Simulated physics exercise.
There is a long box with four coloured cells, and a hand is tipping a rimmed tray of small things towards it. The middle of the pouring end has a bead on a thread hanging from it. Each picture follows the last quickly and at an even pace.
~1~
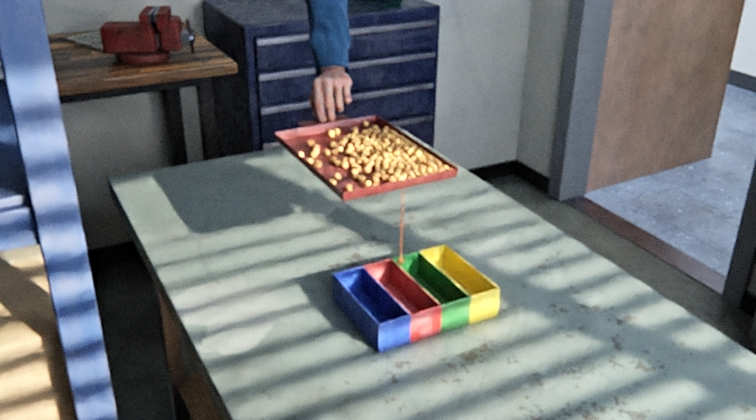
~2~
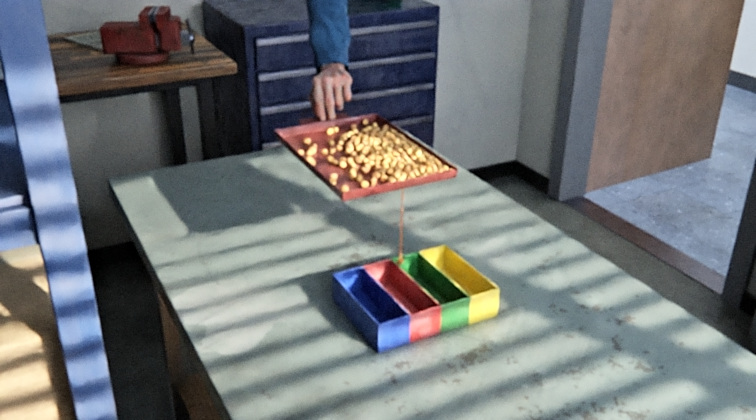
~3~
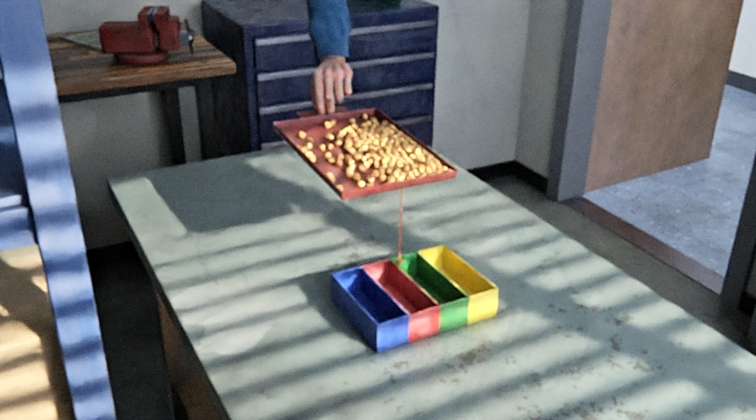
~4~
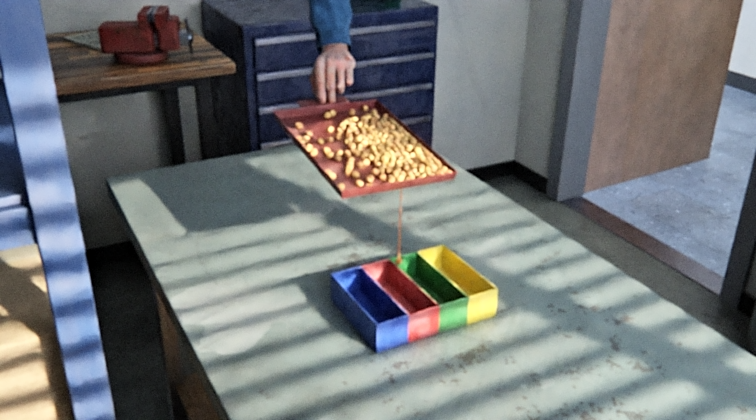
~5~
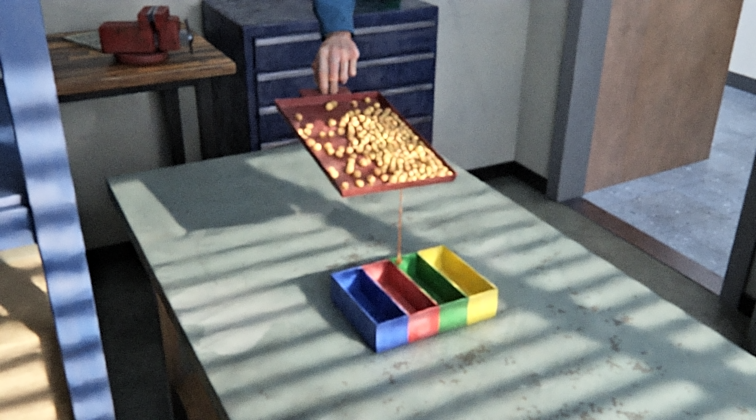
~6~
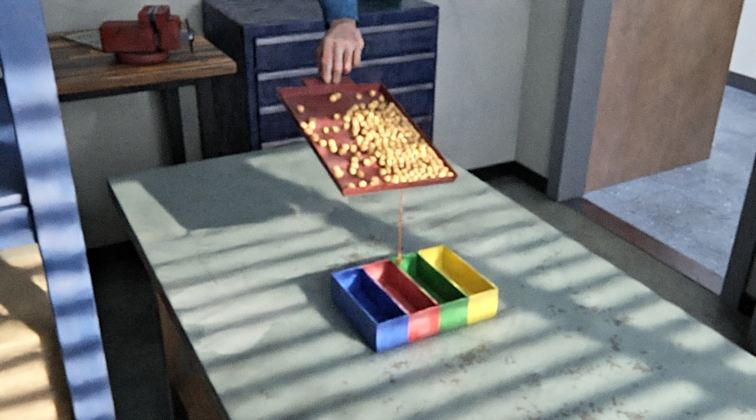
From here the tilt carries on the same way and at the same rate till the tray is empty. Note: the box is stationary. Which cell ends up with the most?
The yellow cell.
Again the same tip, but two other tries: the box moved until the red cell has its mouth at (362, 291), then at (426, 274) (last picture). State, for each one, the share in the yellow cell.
About 20 per cent, then about 20 per cent.
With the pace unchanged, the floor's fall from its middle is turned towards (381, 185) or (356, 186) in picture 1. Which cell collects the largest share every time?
First try: The cell in blue. Second try: Blue.
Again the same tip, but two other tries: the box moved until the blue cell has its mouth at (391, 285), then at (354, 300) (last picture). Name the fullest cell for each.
The first time the green cell comes out on top, the second time yellow.
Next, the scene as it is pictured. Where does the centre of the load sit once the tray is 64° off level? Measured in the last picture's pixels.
Centre estimate: (428, 169).
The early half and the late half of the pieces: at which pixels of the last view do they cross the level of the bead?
For the early half I get (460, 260), and for the late half (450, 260).
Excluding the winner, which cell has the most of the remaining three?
It's the cell in green that ends up second.
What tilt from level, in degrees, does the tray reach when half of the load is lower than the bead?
Tilt: Around 85 degrees.
Just after the last frame, tray tipped steeply; the larger part on the tray; about a tenth in the yellow cell; just a few in the green cell; just a few in the blue cell; roughly a quarter falling or outside the box.
A moment on, tray tipped past a quarter turn; just a few on the tray; roughly a third in the yellow cell; roughly a quarter in the green cell; about a tenth in the red cell; about a tenth in the blue cell; roughly a third falling or outside the box.
Further on, tray tipped past a quarter turn; roughly a third in the yellow cell; roughly a quarter in the green cell; about a tenth in the red cell; about a tenth in the blue cell; roughly a quarter falling or outside the box.
When it is over, tray tipped past a quarter turn; roughly a third in the yellow cell; roughly a quarter in the green cell; about a tenth in the red cell; about a tenth in the blue cell; roughly a quarter outside the box.
